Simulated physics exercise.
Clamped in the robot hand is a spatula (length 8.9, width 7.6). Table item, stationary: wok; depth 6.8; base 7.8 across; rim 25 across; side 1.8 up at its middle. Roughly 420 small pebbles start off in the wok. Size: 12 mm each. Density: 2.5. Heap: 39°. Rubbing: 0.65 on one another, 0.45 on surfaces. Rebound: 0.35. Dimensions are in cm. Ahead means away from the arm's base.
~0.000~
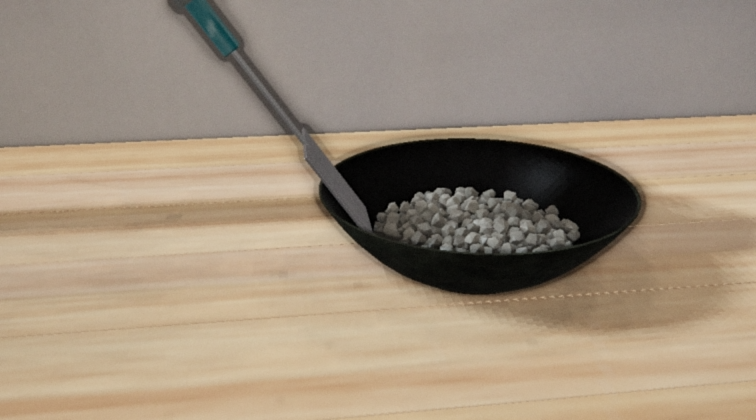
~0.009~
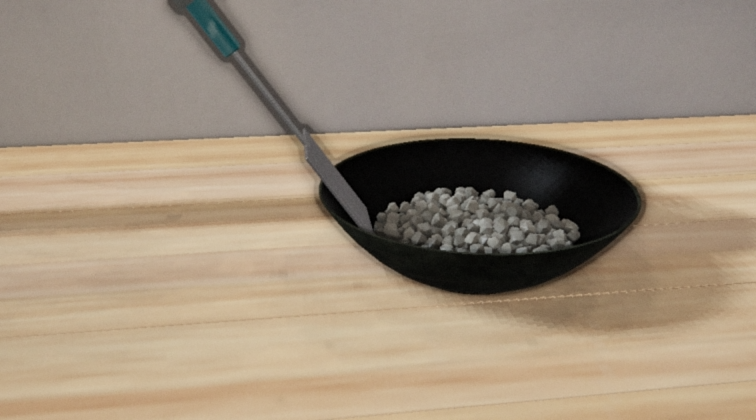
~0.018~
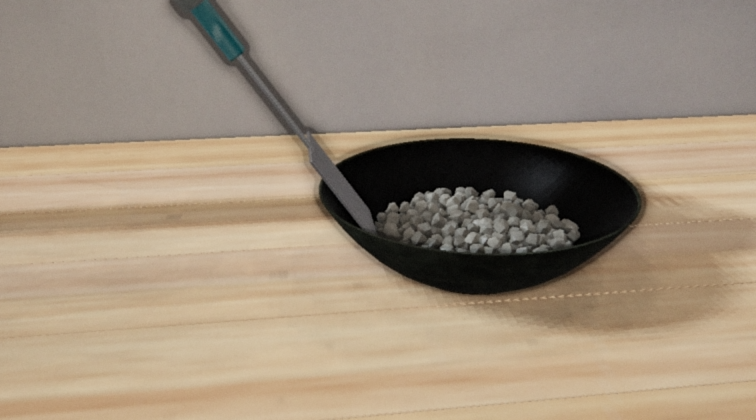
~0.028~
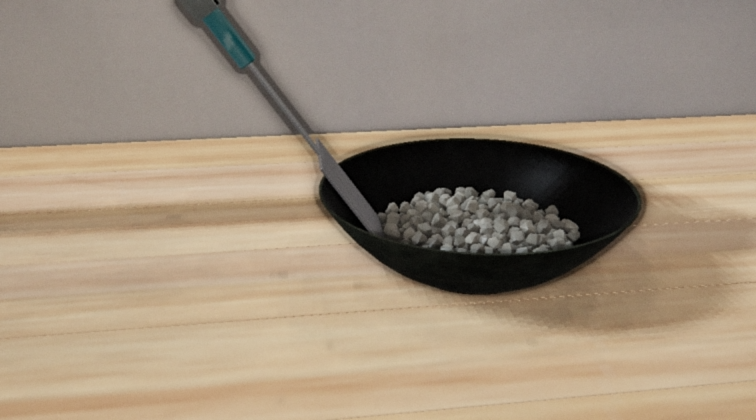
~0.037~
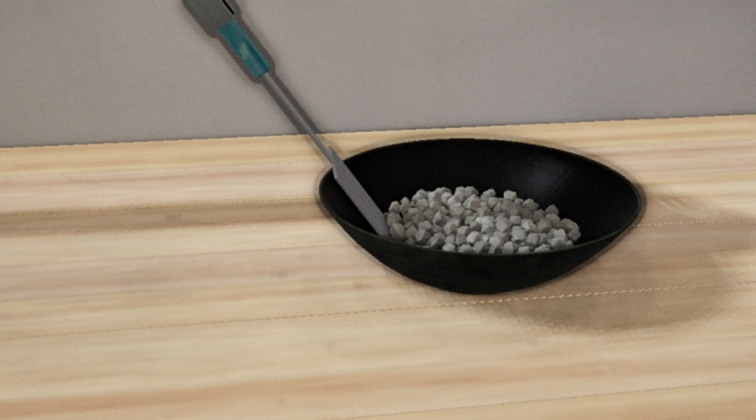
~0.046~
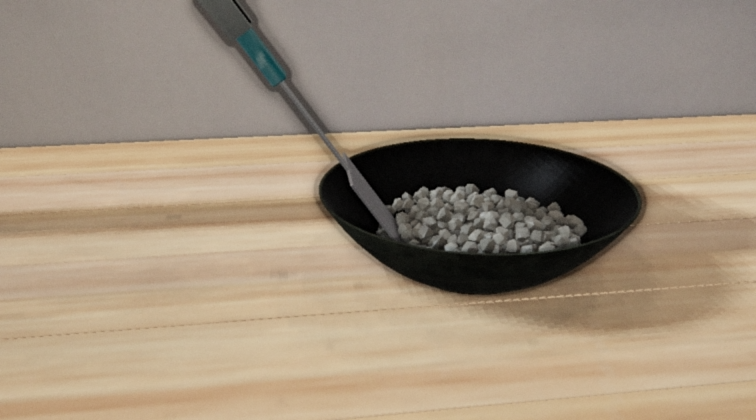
On a light wooden tabletop, a spatula with a teal band leaned into a black wok of small grey pebbles, barely moving at first, then slid slowly right and nudged the pebbles slightly.
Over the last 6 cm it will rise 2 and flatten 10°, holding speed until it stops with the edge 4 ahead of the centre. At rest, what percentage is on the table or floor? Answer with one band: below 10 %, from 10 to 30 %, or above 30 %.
From 10 to 30 %.
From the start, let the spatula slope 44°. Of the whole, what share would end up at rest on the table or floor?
I'd put it at about 15 per cent.
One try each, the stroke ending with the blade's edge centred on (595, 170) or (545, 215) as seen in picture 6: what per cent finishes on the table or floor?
Respectively about 60 and 45 percent end on the table or floor.
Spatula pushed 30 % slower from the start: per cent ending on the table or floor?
Roughly 5 per cent, I'd say.
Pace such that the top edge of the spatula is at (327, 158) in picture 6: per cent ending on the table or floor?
Some 5 percent.
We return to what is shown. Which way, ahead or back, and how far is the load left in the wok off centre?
It sits near 5.0 centimetres ahead of centre.
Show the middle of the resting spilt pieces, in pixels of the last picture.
It ends up around (697, 251).
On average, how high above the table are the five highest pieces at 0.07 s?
They are near 6 cm up.
After 0.07 s, sloping 56°, highest piece 7 above the table; 425 in the wok.
After 0.09 s, sloping 52°, highest piece 9 above the table; 425 in the wok.
After 0.30 s, sloping 46°, highest piece 13 above the table; 353 in the wok, 31 on the table or floor, 41 on the blade or in flight.
After 1.35 s, sloping 46°, highest piece 8 above the table; 351 in the wok, 74 on the table or floor.
At rest, 351 in the wok, 74 on the table or floor. That is 17 % on the table or floor.
